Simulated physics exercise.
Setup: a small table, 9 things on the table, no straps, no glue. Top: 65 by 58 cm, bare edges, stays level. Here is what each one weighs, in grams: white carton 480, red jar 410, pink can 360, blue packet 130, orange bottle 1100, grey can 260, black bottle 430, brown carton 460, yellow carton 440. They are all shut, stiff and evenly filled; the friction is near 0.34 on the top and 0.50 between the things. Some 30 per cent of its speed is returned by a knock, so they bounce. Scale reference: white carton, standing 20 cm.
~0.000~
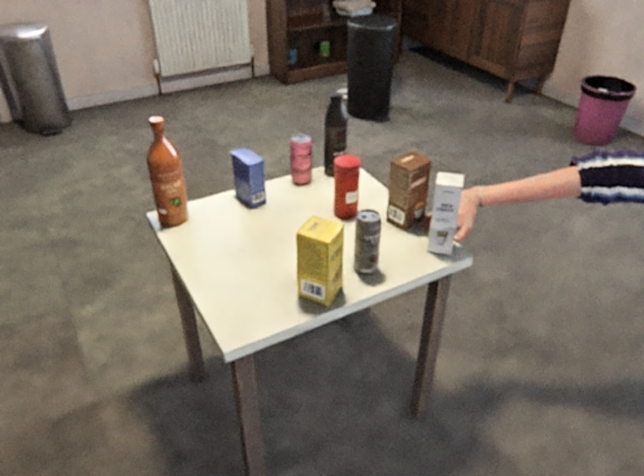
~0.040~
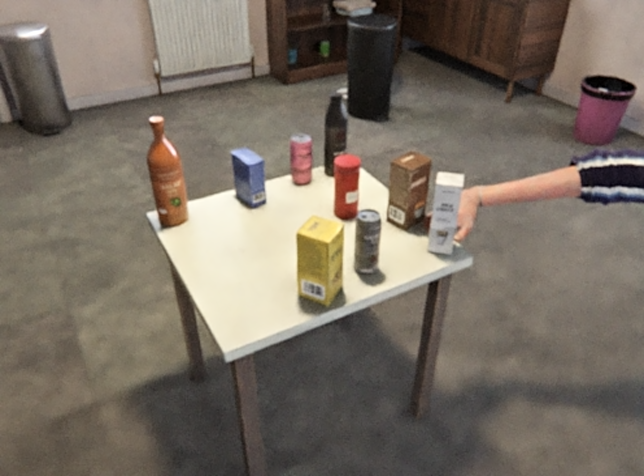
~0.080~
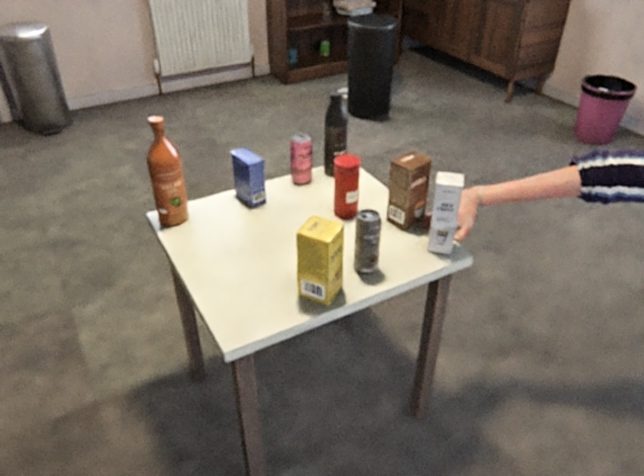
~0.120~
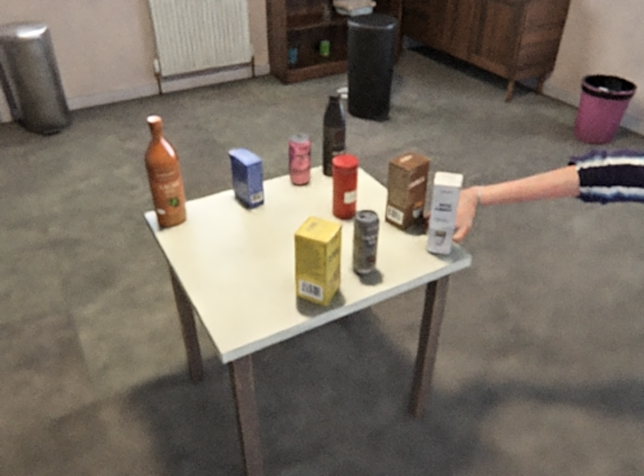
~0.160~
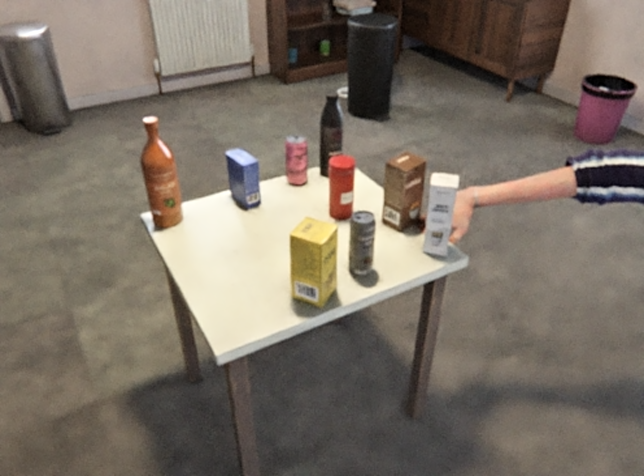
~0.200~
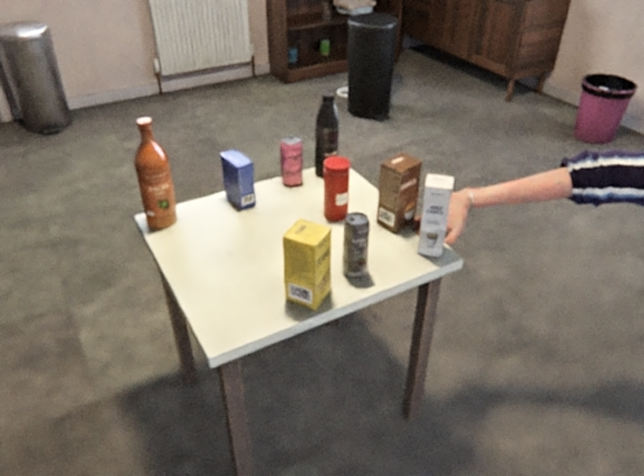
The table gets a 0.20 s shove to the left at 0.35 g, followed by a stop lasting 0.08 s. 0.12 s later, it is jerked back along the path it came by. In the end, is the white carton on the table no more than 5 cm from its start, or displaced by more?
It is within 5 cm.
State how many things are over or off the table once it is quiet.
3.
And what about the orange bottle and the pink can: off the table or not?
Final state - orange bottle: Beyond the limits; pink can: Beyond the limits.
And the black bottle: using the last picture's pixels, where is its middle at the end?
It finishes around (331, 190).
After 0.70 s, table shifted 1 cm; orange bottle now off the table; white carton moved 4 cm near (431, 218); black bottle 61° off upright.
After 1.00 s, black bottle on its side; pink can on its side; blue packet moved 4 cm.
In the end (1.7 s), off the table, pink can and orange bottle; toppled on the table, black bottle; the other 6 under 5 cm from the start. At the end, from the last picture's camera, white carton near (445, 213).
